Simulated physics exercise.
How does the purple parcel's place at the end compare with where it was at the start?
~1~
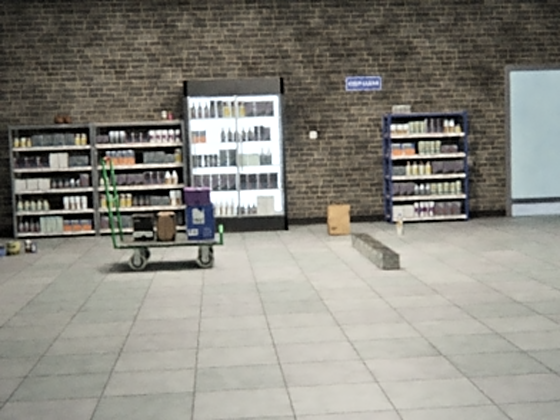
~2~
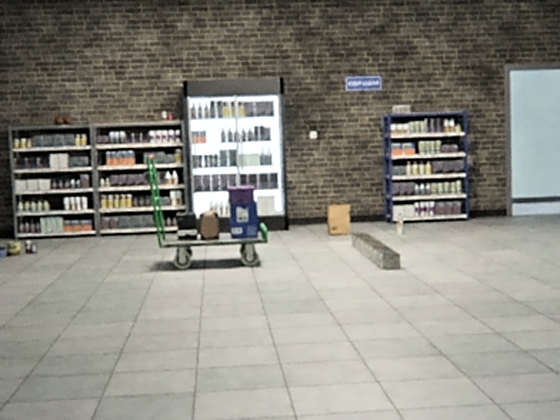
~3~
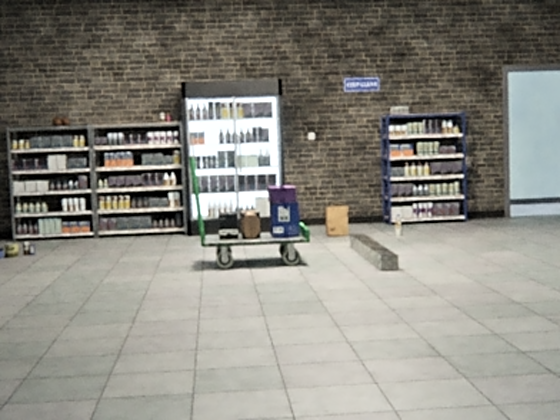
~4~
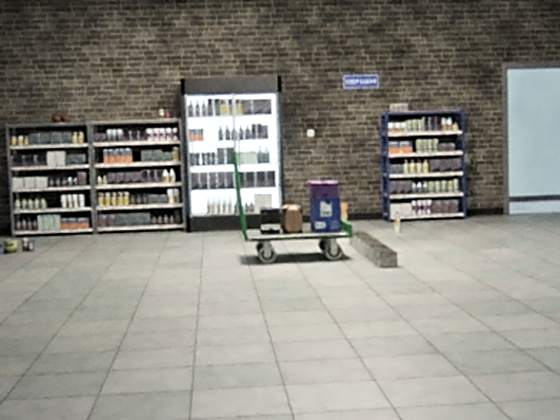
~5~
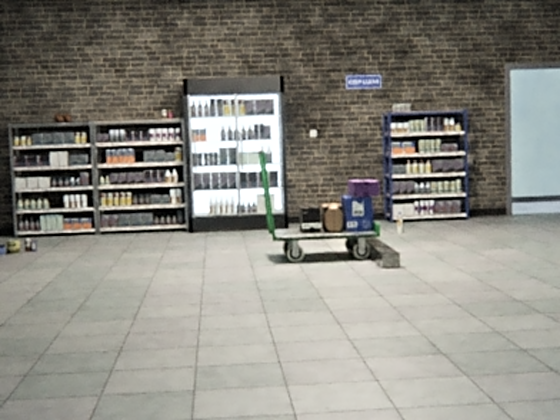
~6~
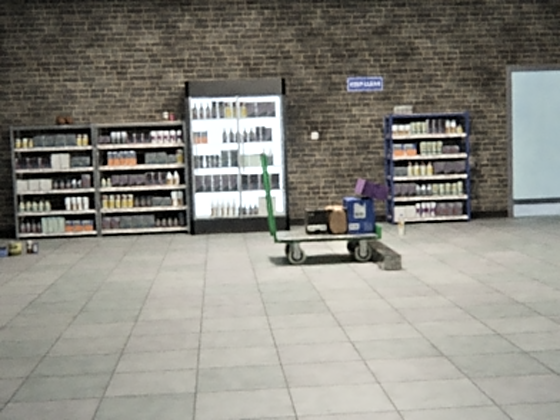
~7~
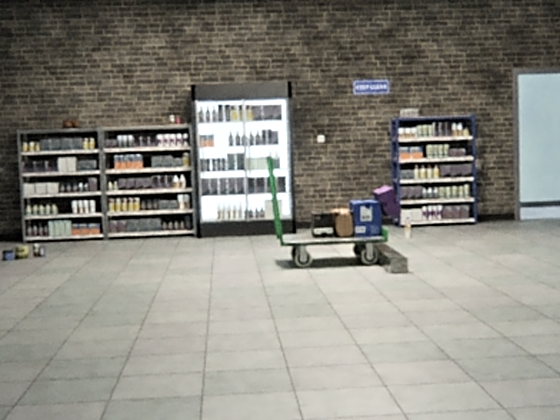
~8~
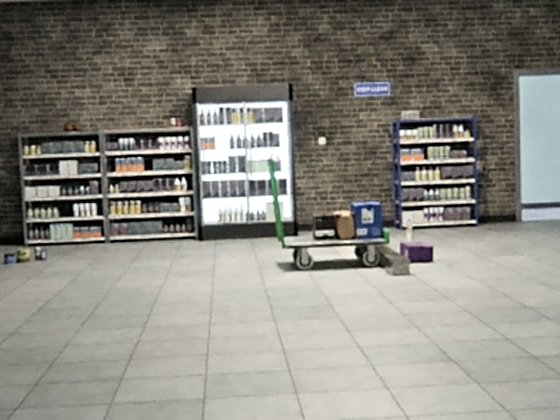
At the start it rides on top of the blue parcel on the trolley, over to the left. By the end it is off the trolley and down on the floor, just to the right of the kerb.
